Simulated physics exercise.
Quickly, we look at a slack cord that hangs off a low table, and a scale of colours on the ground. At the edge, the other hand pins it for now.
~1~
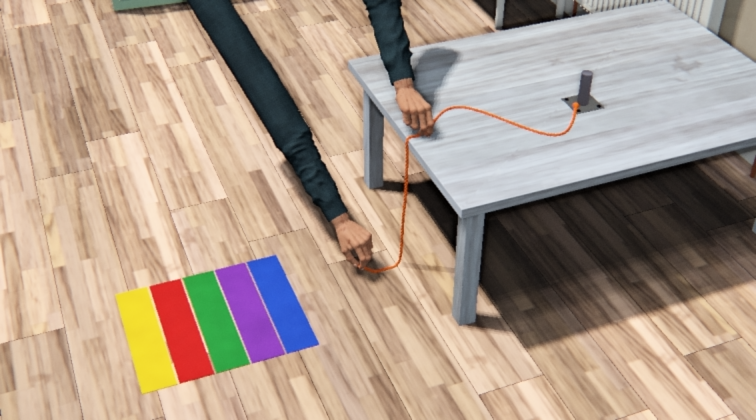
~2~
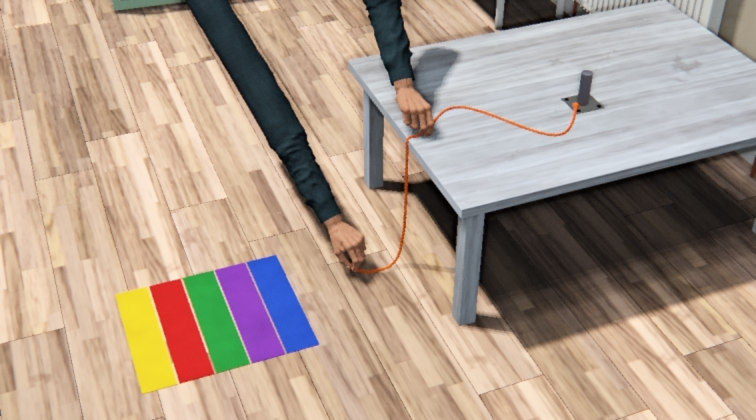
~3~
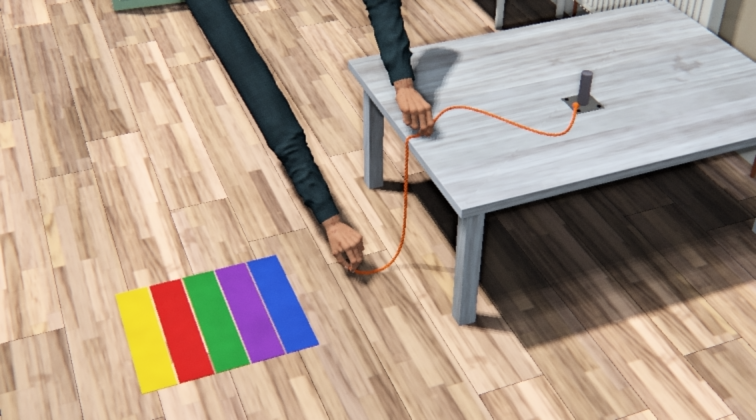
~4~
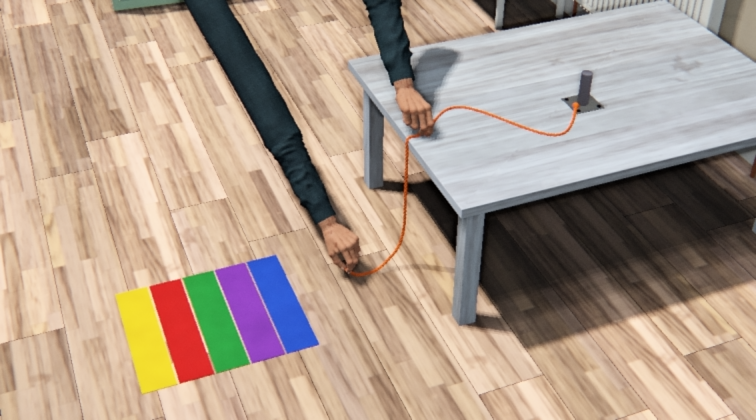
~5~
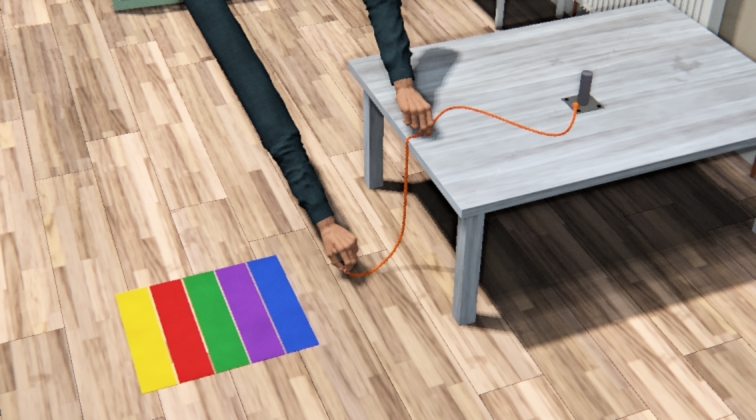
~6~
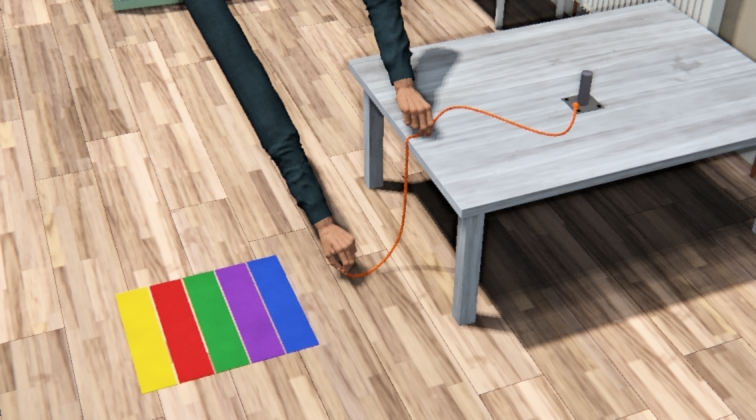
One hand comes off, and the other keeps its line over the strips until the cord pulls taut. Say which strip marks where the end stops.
The red strip marks it.
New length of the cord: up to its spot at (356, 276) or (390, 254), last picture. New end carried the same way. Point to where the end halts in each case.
In turn, around (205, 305) and around (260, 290).
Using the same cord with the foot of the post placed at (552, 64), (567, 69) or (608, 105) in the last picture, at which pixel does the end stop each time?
Respectively (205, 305), (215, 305) and (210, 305).
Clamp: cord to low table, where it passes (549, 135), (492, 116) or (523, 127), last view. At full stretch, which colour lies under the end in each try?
Going through the three places, that's green, purple and green.
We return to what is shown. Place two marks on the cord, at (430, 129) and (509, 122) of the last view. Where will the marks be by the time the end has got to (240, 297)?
Result - first point (399, 179), second point (469, 124).
Soon after, end near (240, 297); over purple.
After that, end near (203, 306); over green.
At the stop, end near (182, 312); over red. Over red.
